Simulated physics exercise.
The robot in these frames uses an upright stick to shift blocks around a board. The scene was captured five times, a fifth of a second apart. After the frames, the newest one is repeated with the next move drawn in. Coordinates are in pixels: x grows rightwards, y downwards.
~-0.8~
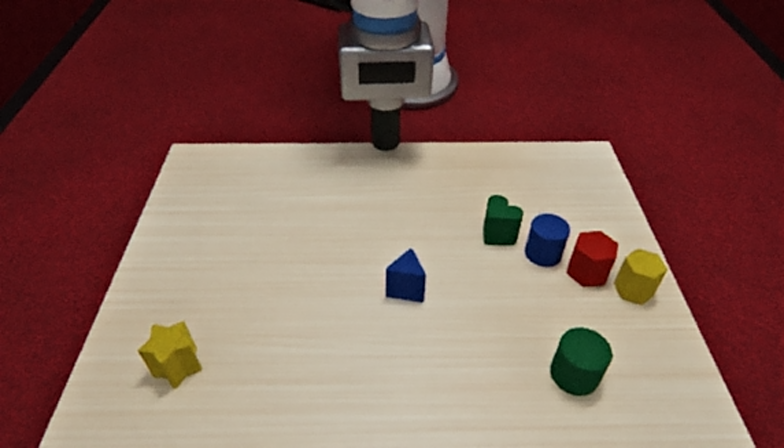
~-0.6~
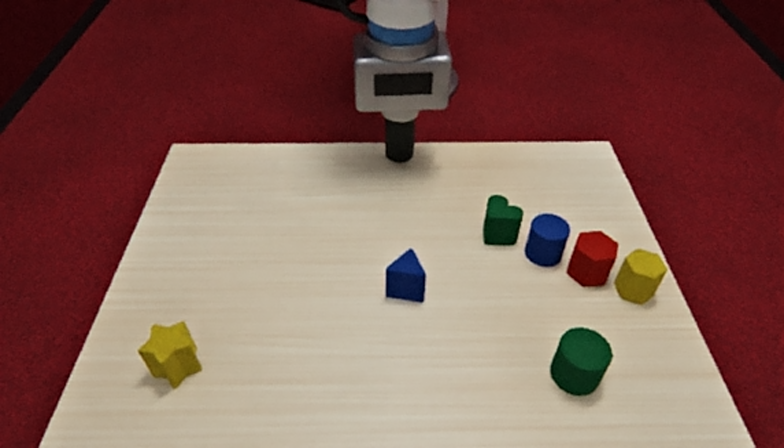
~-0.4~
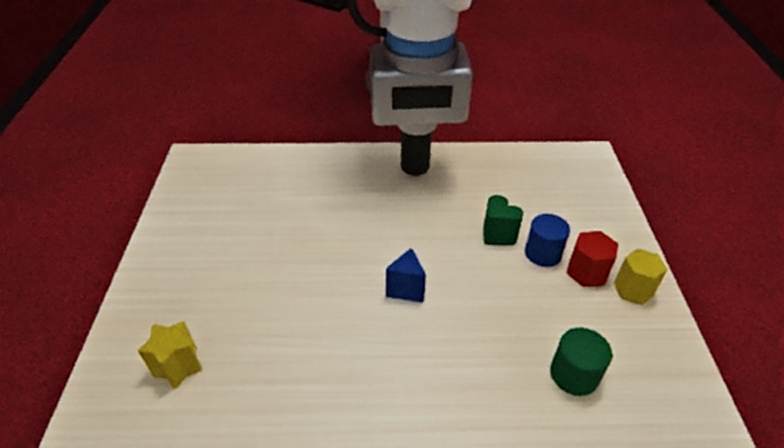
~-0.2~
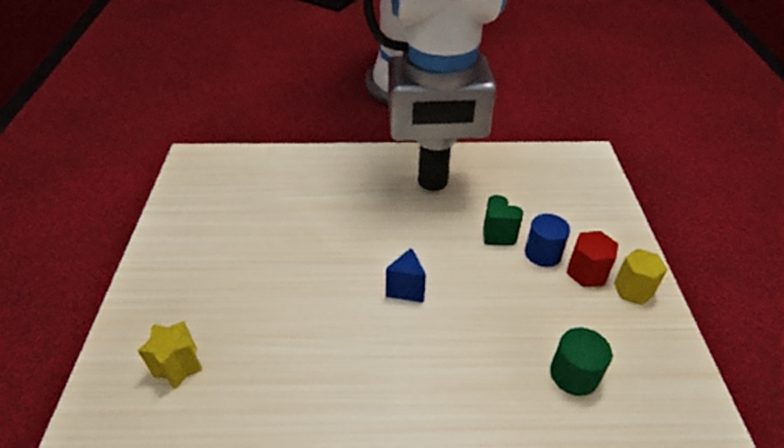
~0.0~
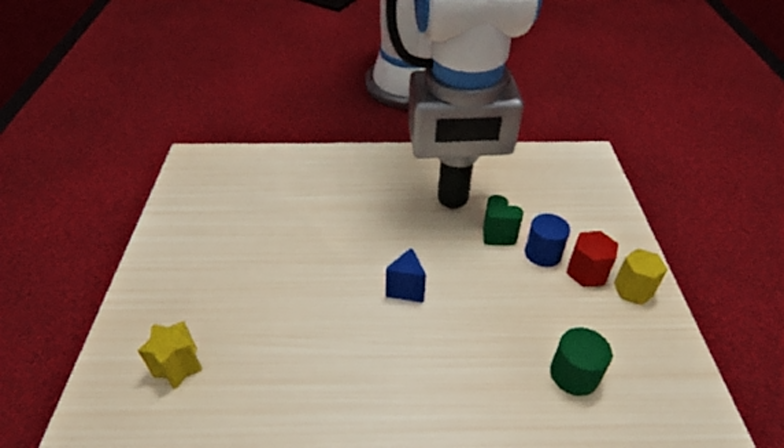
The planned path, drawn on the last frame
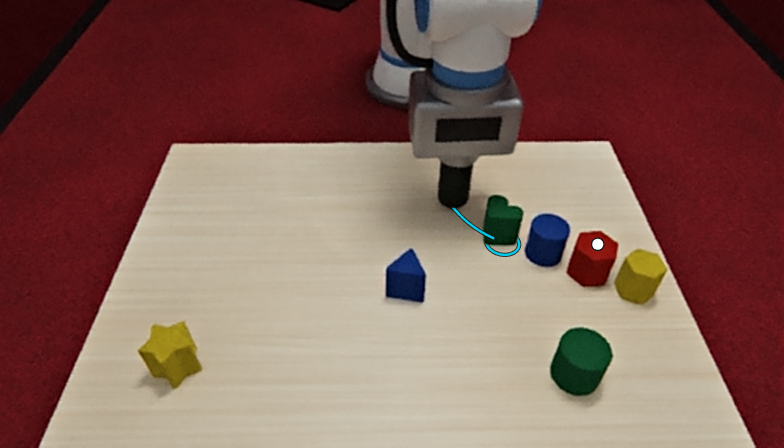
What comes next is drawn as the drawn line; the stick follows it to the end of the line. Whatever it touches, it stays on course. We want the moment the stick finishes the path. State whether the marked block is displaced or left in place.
Its place changes.
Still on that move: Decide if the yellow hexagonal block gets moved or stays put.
Its place changes.
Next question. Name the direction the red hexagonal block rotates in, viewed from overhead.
Direction: Clockwise.
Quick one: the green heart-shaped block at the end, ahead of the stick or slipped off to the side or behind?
By then it is in front of the stick.
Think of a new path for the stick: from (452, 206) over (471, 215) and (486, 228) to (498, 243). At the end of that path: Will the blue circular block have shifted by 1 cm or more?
In short: Yes.
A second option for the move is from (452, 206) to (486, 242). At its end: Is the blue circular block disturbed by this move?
That block moves.
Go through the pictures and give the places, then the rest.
The first picture shows stick's lower end at (386, 143); green heart-shaped block at (503, 207); blue circular block at (551, 226); red hexagonal block at (598, 244); yellow hexagonal block at (647, 262).
The second picture shows stick at (400, 155); blocks still.
The third picture shows stick at (415, 167); blocks still.
The fourth picture shows stick at (433, 182); blocks still.
The fifth picture shows stick at (453, 198); green heart-shaped block at (503, 207); blue circular block at (551, 226); red hexagonal block at (598, 244); yellow hexagonal block at (647, 262).
Drawn move, from (452, 206) by way of (473, 226) to (503, 243); the dot is on the red hexagonal block.
The first path, step by step. Halfway along, stick at (475, 219); green heart-shaped block at (509, 210).
At the end, stick at (504, 235); green heart-shaped block at (540, 227), turned 30° clockwise; blue circular block at (579, 237); red hexagonal block at (622, 251), turned 25° clockwise; yellow hexagonal block at (661, 268).
